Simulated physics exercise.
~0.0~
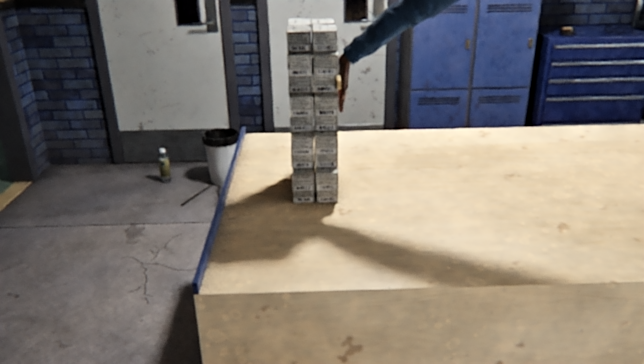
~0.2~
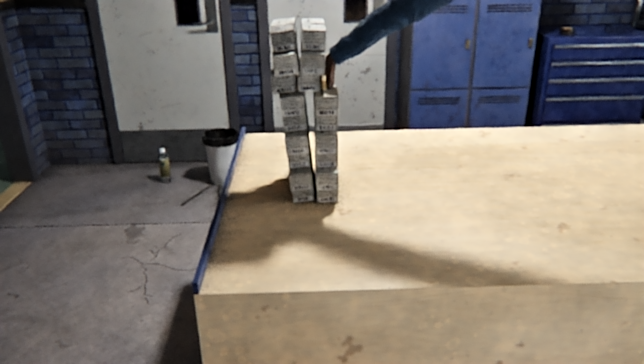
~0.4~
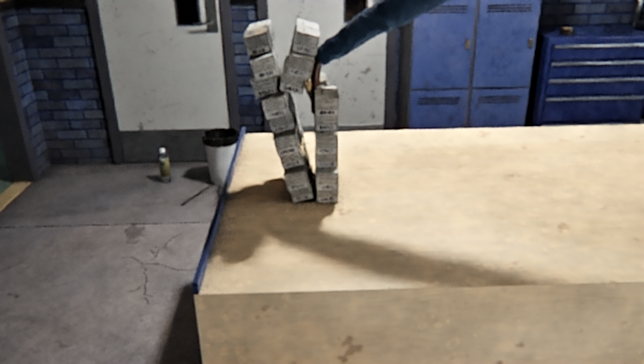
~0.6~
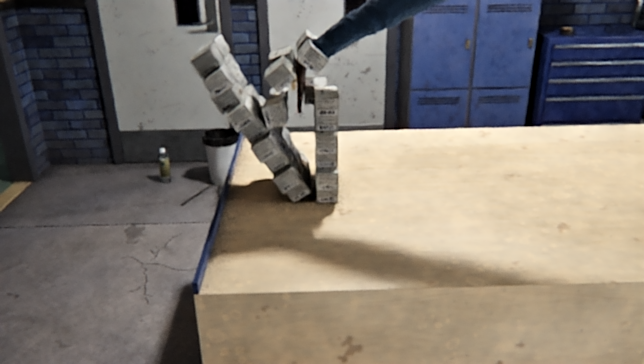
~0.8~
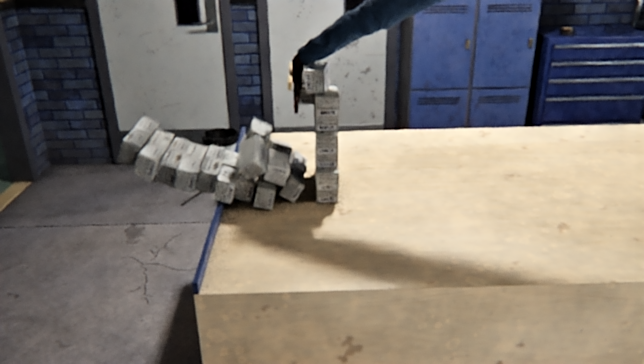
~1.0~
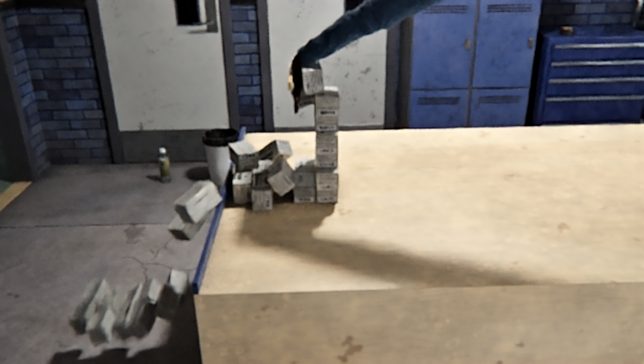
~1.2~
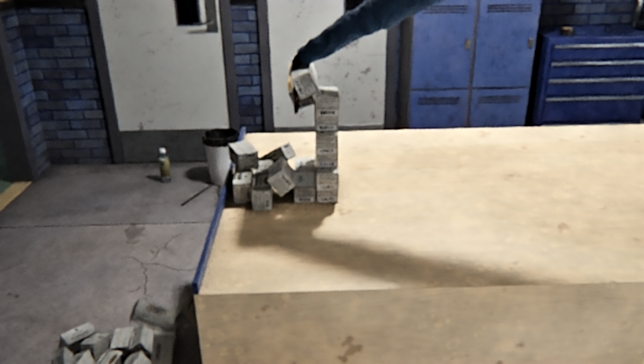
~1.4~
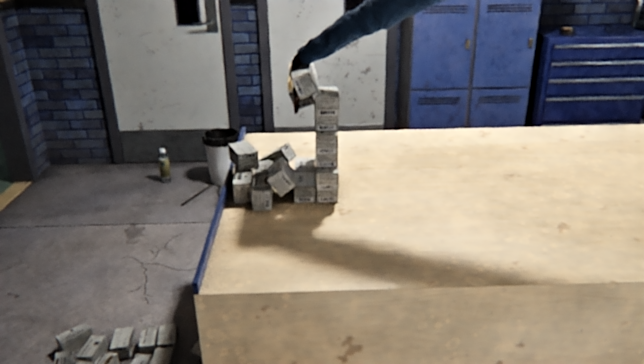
A tall, narrow stack of small grey packets stands near the left edge of a pale wooden bench, viewed from a fixed, slightly raised position in a room with blue brick walls, grey doors and blue lockers. A blue-sleeved arm reaches in from the upper right and pushes the stack leftward. The left column bends, leans away and topples in a curved chain over the blue edge board. Several packets drop to the grey floor and settle in a heap, while others lie jumbled against the board. Part of the right column stays standing beneath the now still hand.
